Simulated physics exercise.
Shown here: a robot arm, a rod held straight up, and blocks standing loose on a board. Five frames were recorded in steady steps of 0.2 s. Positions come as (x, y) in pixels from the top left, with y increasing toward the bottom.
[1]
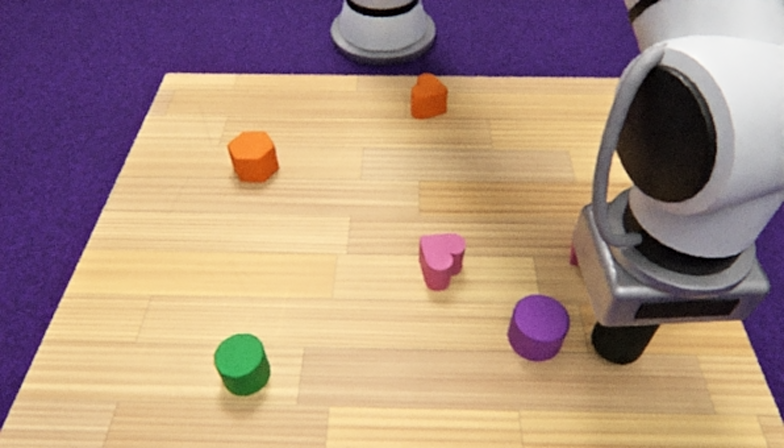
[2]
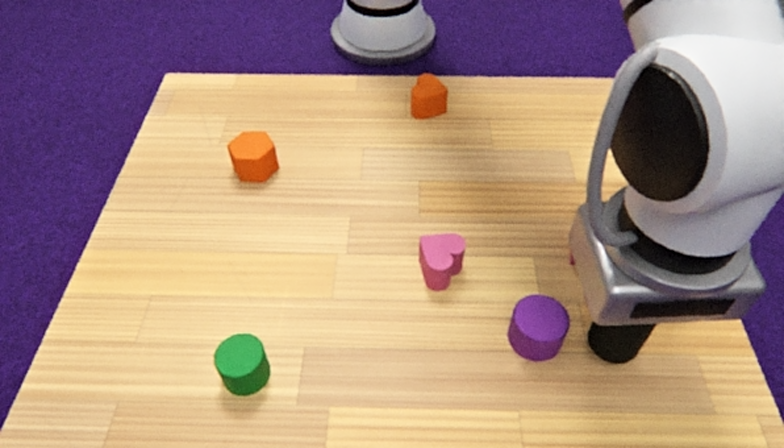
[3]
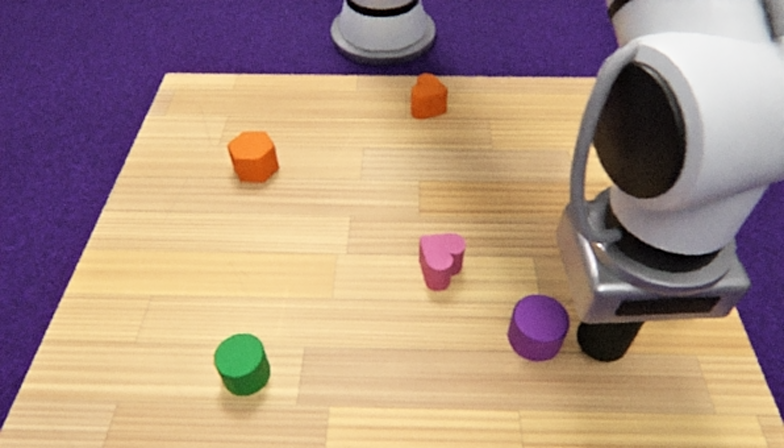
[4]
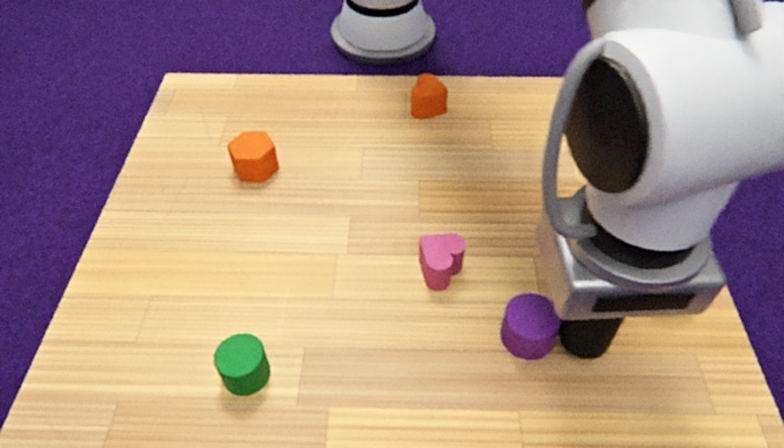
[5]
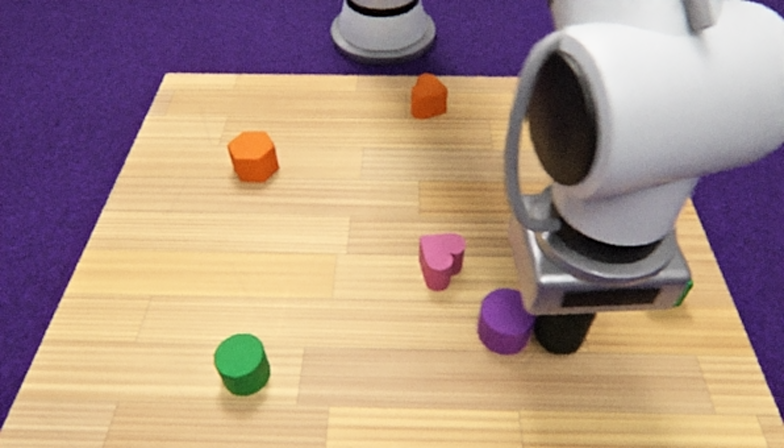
On a wooden board, a robot arm moves left and pushes the purple cylinder slightly left.
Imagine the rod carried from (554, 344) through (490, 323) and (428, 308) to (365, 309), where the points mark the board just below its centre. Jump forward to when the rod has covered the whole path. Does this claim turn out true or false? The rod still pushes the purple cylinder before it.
It is true.
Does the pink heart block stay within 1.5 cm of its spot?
Yes
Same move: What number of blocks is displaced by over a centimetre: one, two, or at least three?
Answer: 1.
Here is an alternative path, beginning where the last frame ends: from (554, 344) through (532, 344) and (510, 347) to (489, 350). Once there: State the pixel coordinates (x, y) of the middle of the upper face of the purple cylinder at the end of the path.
It is going to be at (450, 299).
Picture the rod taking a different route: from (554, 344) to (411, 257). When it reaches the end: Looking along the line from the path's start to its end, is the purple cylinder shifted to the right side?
Answer: No.
What follows on the original path. One third of the way, rod (490, 312); purple cylinder (441, 293).
Two thirds of the way, rod (427, 296); purple cylinder (377, 283).
At the end, rod (364, 298); pink heart block not moved; purple cylinder (313, 280).
